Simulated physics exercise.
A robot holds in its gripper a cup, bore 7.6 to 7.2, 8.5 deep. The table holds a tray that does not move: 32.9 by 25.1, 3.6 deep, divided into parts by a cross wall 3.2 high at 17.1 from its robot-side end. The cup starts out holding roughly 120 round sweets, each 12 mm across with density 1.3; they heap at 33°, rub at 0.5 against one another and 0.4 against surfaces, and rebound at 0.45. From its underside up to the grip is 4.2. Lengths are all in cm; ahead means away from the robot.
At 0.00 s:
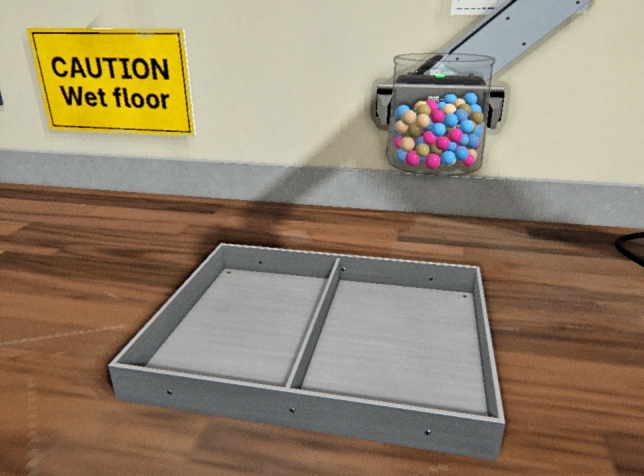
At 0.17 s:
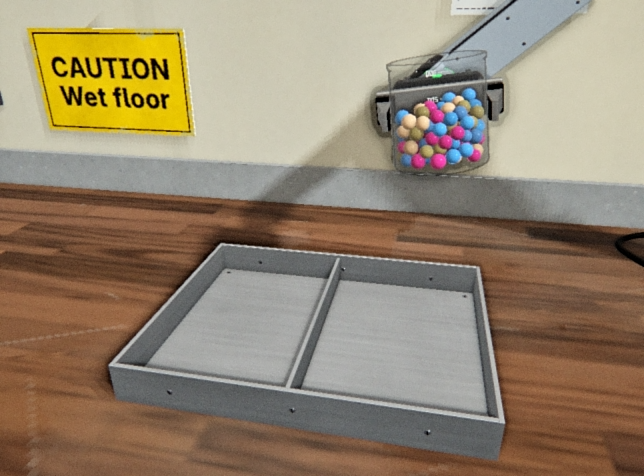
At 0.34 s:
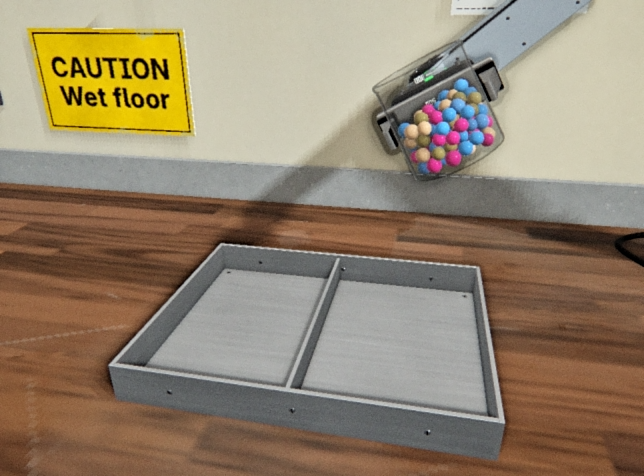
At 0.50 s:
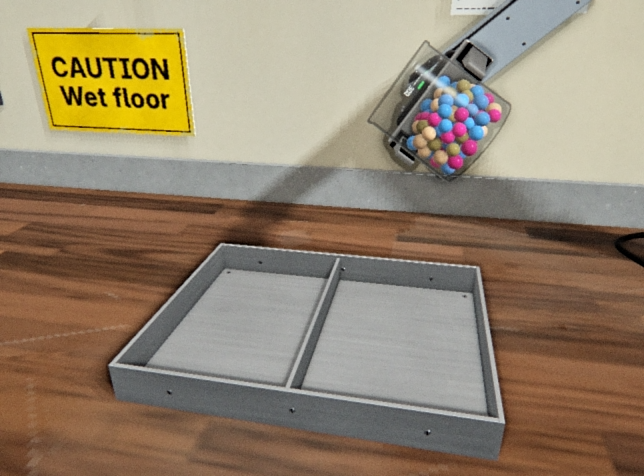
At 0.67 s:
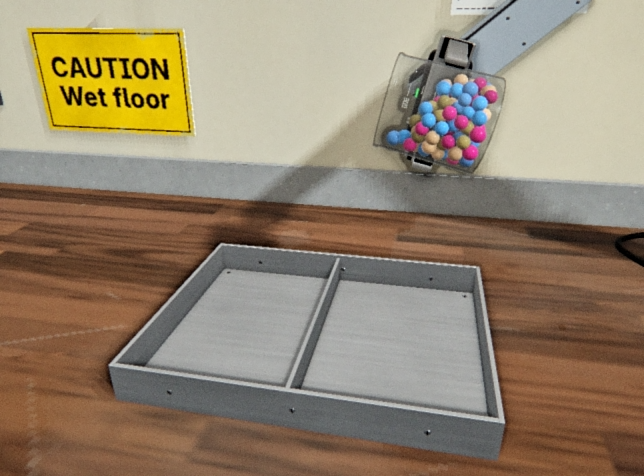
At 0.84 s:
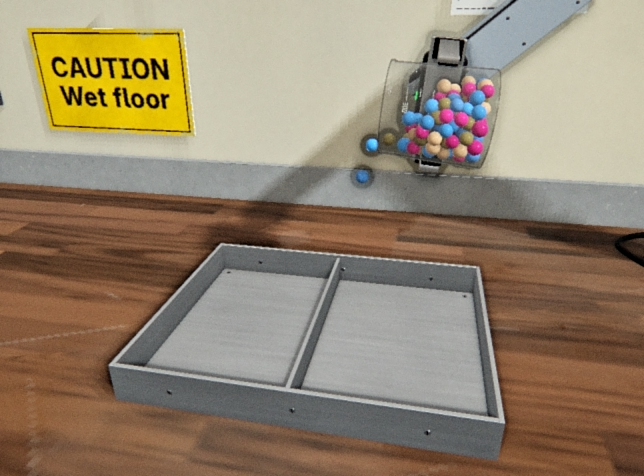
Above a grey divided tray, a robot gripper tilts a clear cup left, releasing a few colourful balls.
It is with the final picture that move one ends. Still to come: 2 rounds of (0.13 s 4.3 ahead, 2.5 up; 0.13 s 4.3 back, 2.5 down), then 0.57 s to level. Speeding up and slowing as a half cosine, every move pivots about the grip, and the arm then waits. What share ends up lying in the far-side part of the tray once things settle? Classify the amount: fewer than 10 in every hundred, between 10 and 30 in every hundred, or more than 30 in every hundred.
More than 30 in every hundred.
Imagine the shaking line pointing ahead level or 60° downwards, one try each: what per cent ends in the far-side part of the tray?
Roughly 45 per cent, then 5 per cent.
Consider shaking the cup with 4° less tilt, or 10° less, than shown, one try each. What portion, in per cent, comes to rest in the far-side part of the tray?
About 55 per cent for the first try and 40 per cent for the second.
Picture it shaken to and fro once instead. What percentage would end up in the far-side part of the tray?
Estimate: Around 40 %.
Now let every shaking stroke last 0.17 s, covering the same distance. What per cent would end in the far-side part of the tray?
30 %.
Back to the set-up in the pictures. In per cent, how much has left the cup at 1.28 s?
65 %.
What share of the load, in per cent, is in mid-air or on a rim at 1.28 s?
Around 3 per cent of the load.
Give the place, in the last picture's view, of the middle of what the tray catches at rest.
I'd say somewhere near (289, 327) in the final view.
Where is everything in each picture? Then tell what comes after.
In the first frame, the cup middle at (438, 114), level; upper third of the load around (440, 116), from x 400 to 475, top at y 100; 115 in the cup.
In the second frame, the cup middle at (438, 114), tilted 8° forward; upper third of the load around (448, 115), from x 400 to 475, top at y 95.
In the third frame, the cup middle at (438, 114), tilted 29° forward; upper third of the load around (456, 112), from x 405 to 485, top at y 85.
In the fourth frame, the cup middle at (438, 114), tilted 56° forward; upper third of the load around (462, 104), from x 415 to 495, top at y 85.
In the fifth frame, the cup middle at (438, 114), tilted 77° forward; upper third of the load around (463, 102), from x 395 to 490, top at y 80.
In the sixth frame, the cup middle at (438, 114), tilted 85° forward; upper third of the load around (466, 104), from x 360 to 485, top at y 85; 114 in the cup, 1 in flight or on a rim.
After 1.28 s, tilted 85° forward, highest piece 25 above the table; 44 in the far-side part, 41 in the cup, 27 in the robot-side part, 3 in flight or on a rim.
After 1.71 s, tilted 27° forward, highest piece 23 above the table; 62 in the far-side part, 37 in the robot-side part, 15 in the cup, 1 on the table or floor.
After 2.13 s, level, highest piece 24 above the table; 63 in the far-side part, 36 in the robot-side part, 15 in the cup, 1 on the table or floor.
After 3.18 s, level, highest piece 24 above the table; 63 in the far-side part, 36 in the robot-side part, 15 in the cup, 1 on the table or floor.
In the end, 63 in the far-side part, 36 in the robot-side part, 15 in the cup, 1 on the table or floor. That is 55 % in the far-side part of the tray.
